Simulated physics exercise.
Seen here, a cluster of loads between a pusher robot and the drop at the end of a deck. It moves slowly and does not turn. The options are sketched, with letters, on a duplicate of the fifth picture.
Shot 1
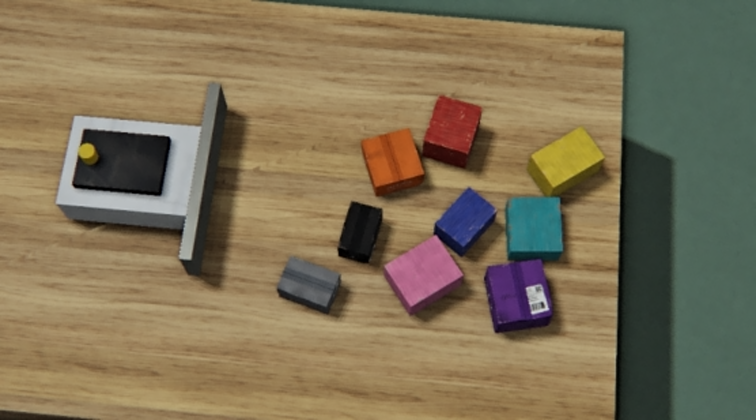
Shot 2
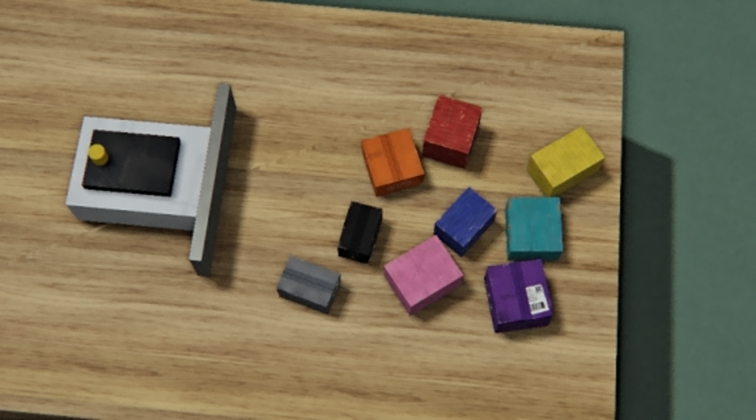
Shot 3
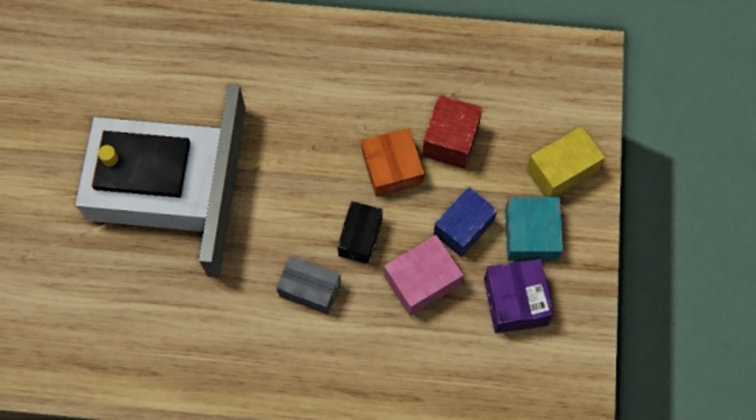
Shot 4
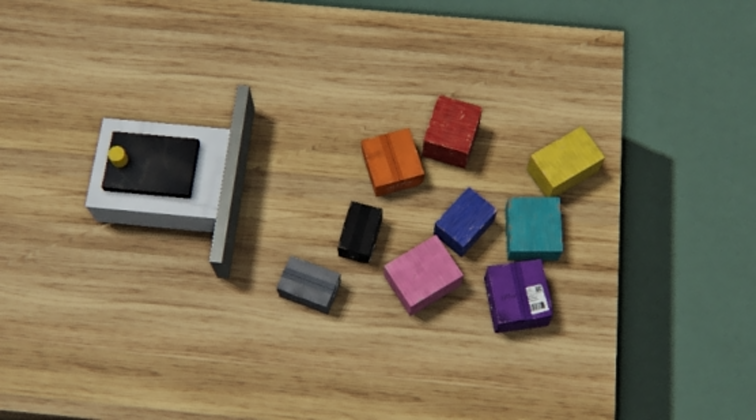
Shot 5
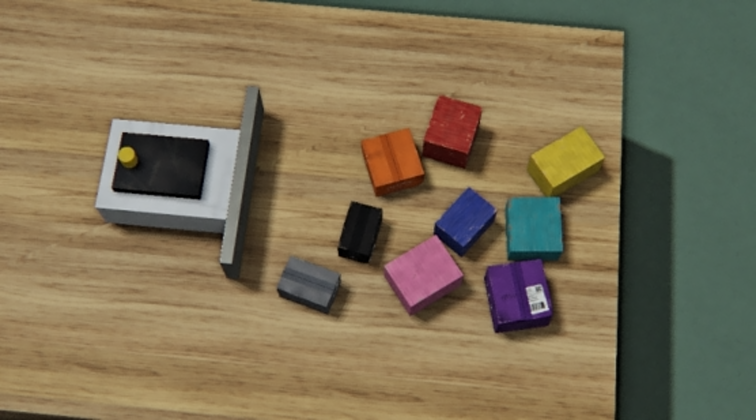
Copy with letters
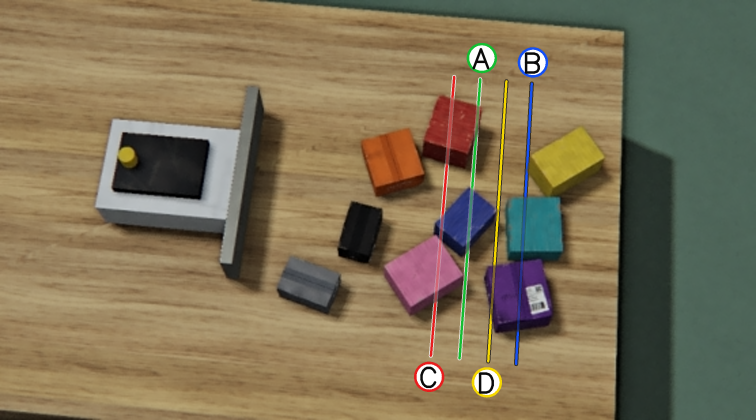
A pusher robot with a wide grey blade begins at the left of a wooden deck and creeps slowly right without turning. It closes part of the gap to a cluster of coloured boxes, its blade nearing the grey one, while all the boxes stay still and untouched.
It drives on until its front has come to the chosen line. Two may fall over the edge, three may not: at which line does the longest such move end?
Up to line B.
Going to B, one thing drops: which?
It is the turquoise crate.
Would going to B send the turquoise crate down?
By then, yes.
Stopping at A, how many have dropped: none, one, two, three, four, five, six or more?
By then, none.
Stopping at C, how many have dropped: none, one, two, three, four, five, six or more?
By then, none.
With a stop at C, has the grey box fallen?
No.
On the marked copy, A at (470, 212); B at (524, 217); C at (443, 210); D at (498, 215).
With B. Early on, robot (270, 175); grey box (365, 296); yellow crate (565, 164).
Further on, robot (372, 184); turquoise crate (555, 236); purple box (533, 300).
At the end, robot (451, 191); turquoise crate over the edge; yellow crate (618, 166); one fallen.
As for the rest, A is within the limit but short; C is within the limit but short; D is within the limit but short.
